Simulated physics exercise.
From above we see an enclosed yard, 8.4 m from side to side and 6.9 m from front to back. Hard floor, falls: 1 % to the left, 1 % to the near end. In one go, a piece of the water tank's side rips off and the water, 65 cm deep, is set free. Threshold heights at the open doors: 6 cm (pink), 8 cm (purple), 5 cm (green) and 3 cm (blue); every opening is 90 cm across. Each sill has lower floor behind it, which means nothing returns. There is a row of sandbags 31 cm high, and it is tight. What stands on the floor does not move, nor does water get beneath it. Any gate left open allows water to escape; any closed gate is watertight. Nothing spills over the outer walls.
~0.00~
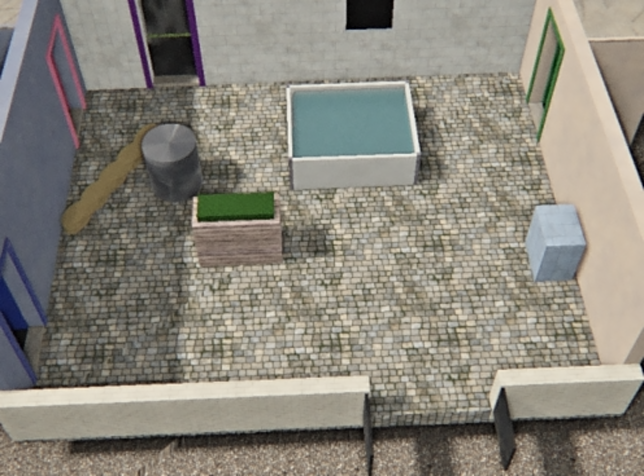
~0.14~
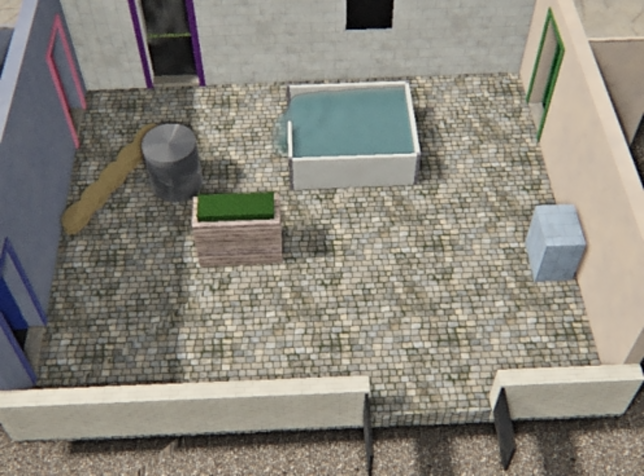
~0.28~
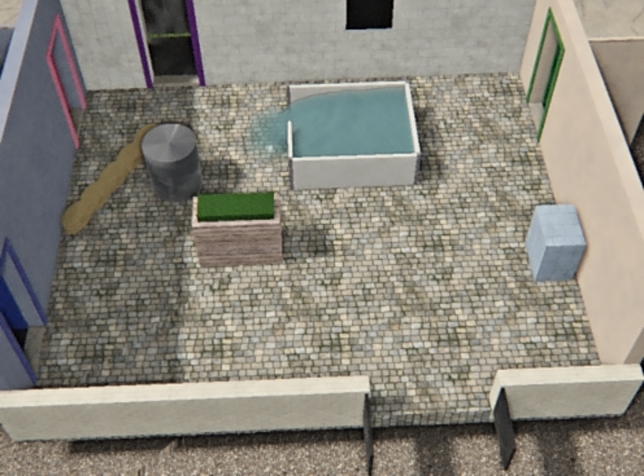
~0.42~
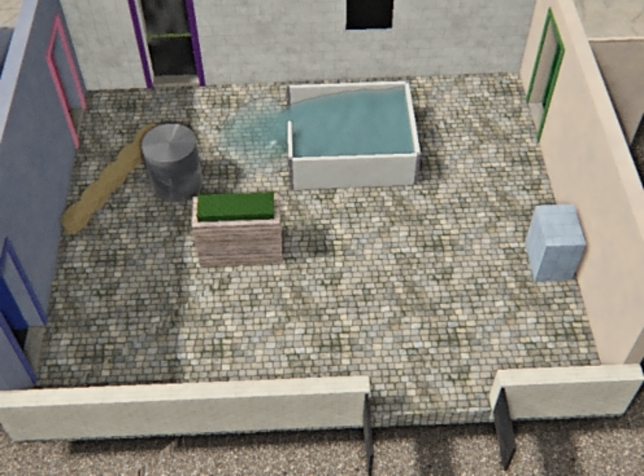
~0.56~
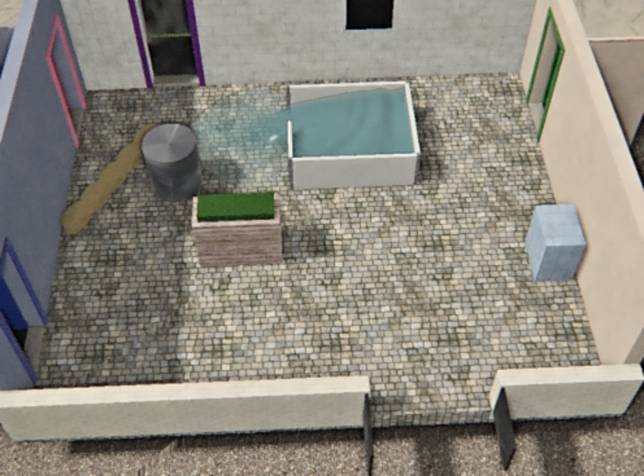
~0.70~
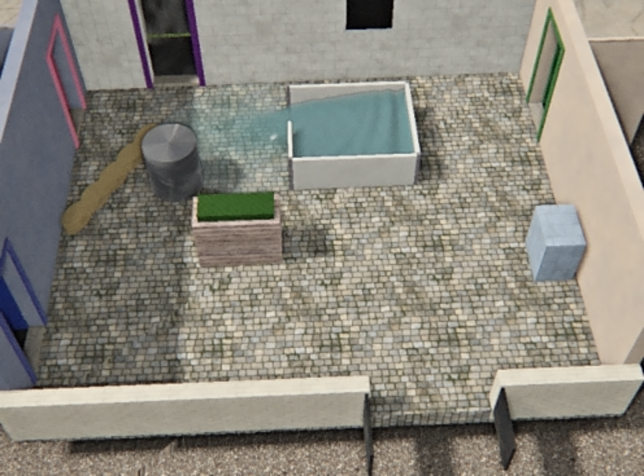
At the start, a white-walled tank of still water stands at the back of an enclosed paved yard, near a grey drum and a brick planter. Then its left side opens and water pours out, spreading leftward across the paving toward the drum in a thin, pale sheet as the tank's level drops slightly.
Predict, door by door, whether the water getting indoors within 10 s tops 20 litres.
Prediction: At the pink door it tops it; at the purple door it tops it; at the green door it falls short; at the blue door it tops it.
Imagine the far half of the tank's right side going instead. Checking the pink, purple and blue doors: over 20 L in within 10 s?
So pink ends up short of it, purple short of it, blue short of it.
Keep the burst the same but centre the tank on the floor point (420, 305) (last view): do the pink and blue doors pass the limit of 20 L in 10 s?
Checking the limit: The pink door is within it and the blue door is beyond it.
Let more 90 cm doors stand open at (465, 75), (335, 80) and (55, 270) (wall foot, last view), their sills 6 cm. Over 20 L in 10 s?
So, in the order given, it's shy of the mark, then shy of the mark, then shy of the mark.
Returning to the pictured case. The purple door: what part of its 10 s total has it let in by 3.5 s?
By that time, around 35 per cent.
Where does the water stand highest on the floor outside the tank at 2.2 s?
Position: About (86, 98).
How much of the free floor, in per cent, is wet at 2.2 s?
Some 20 per cent of the floor is wet.
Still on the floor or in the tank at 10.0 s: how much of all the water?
Around 76 percent of the water.
After 1.4 s water covers 15 % of the floor and is deepest (36 cm) near (283, 130); pink door 5 cm at the sill, 1 L in, purple door 15 cm at the sill, 0 L in, green door not reached, blue door not reached.
After 2.2 s water covers 20 % of the floor and is deepest (44 cm) near (86, 98); pink door 19 cm at the sill, 24 L in, purple door 14 cm at the sill, 14 L in, green door not reached, blue door not reached.
After 3.5 s water covers 35 % of the floor and is deepest (37 cm) near (64, 222); pink door 20 cm at the sill, 138 L in, purple door 10 cm at the sill, 28 L in, green door not reached, blue door 5 cm at the sill, 0 L in.
After 6.0 s water covers 40 % of the floor and is deepest (24 cm) near (64, 222); pink door 19 cm at the sill, 307 L in, purple door 11 cm at the sill, 49 L in, green door not reached, blue door 7 cm at the sill, 9 L in.
After 10.0 s water covers 55 % of the floor and is deepest (16 cm) near (64, 222); pink door 10 cm at the sill, 433 L in, purple door 10 cm at the sill, 80 L in, green door not reached, blue door 7 cm at the sill, 50 L in.
